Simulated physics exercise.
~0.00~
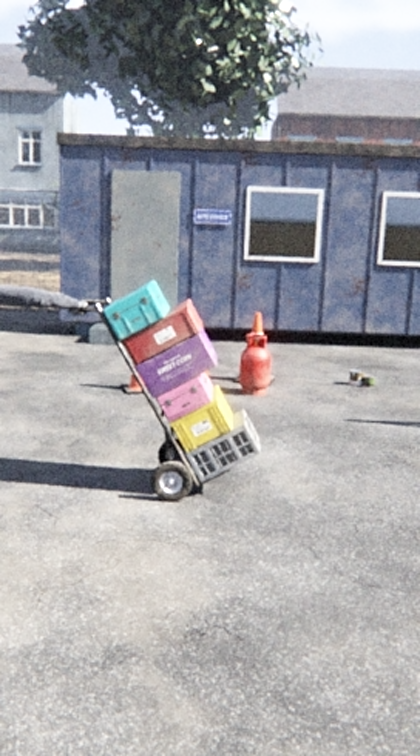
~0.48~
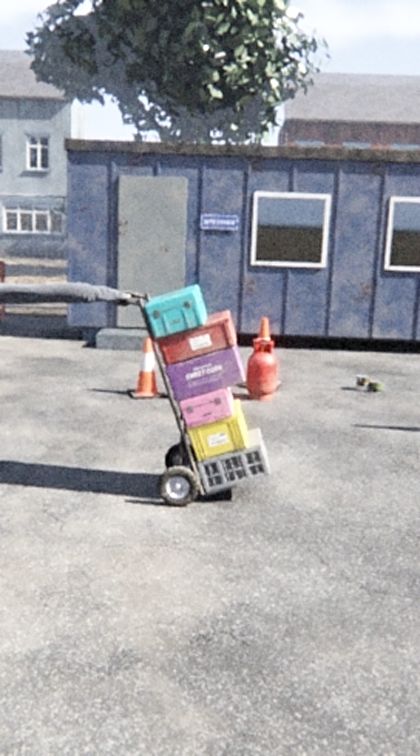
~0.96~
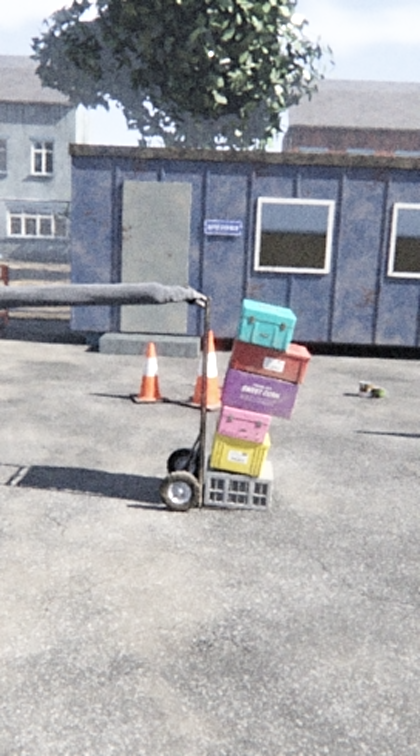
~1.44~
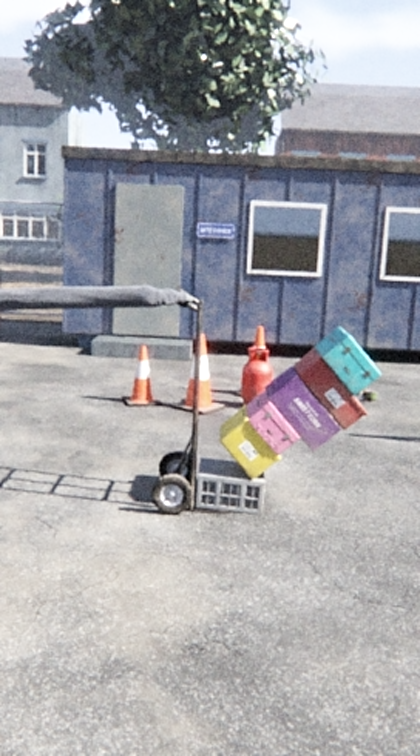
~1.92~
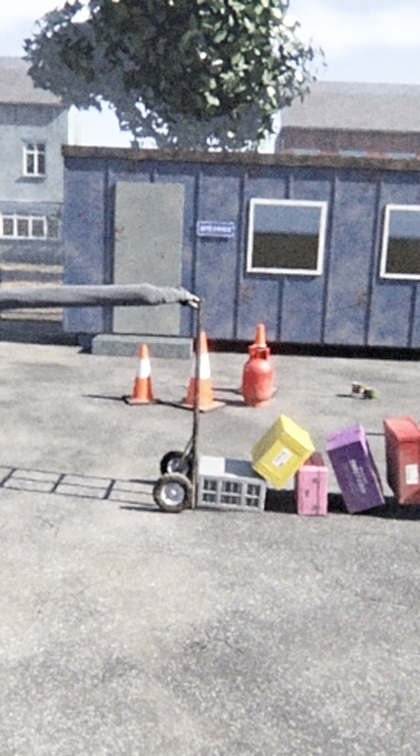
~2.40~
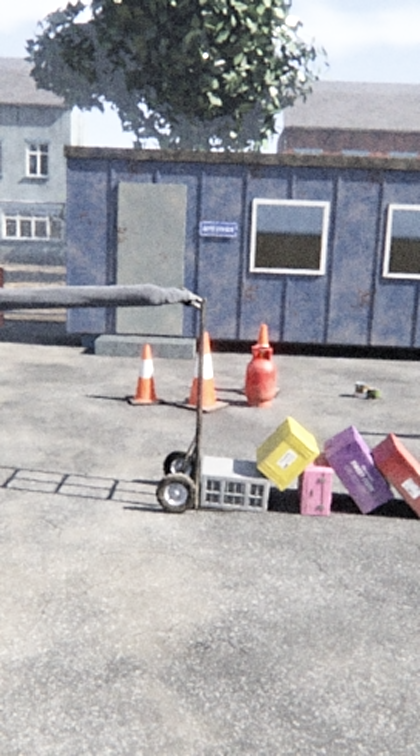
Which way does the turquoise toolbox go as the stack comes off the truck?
The turquoise toolbox moves to the right as the stack topples.
In a paved yard, an arm tips a sack truck upright and stacked boxes topple right.
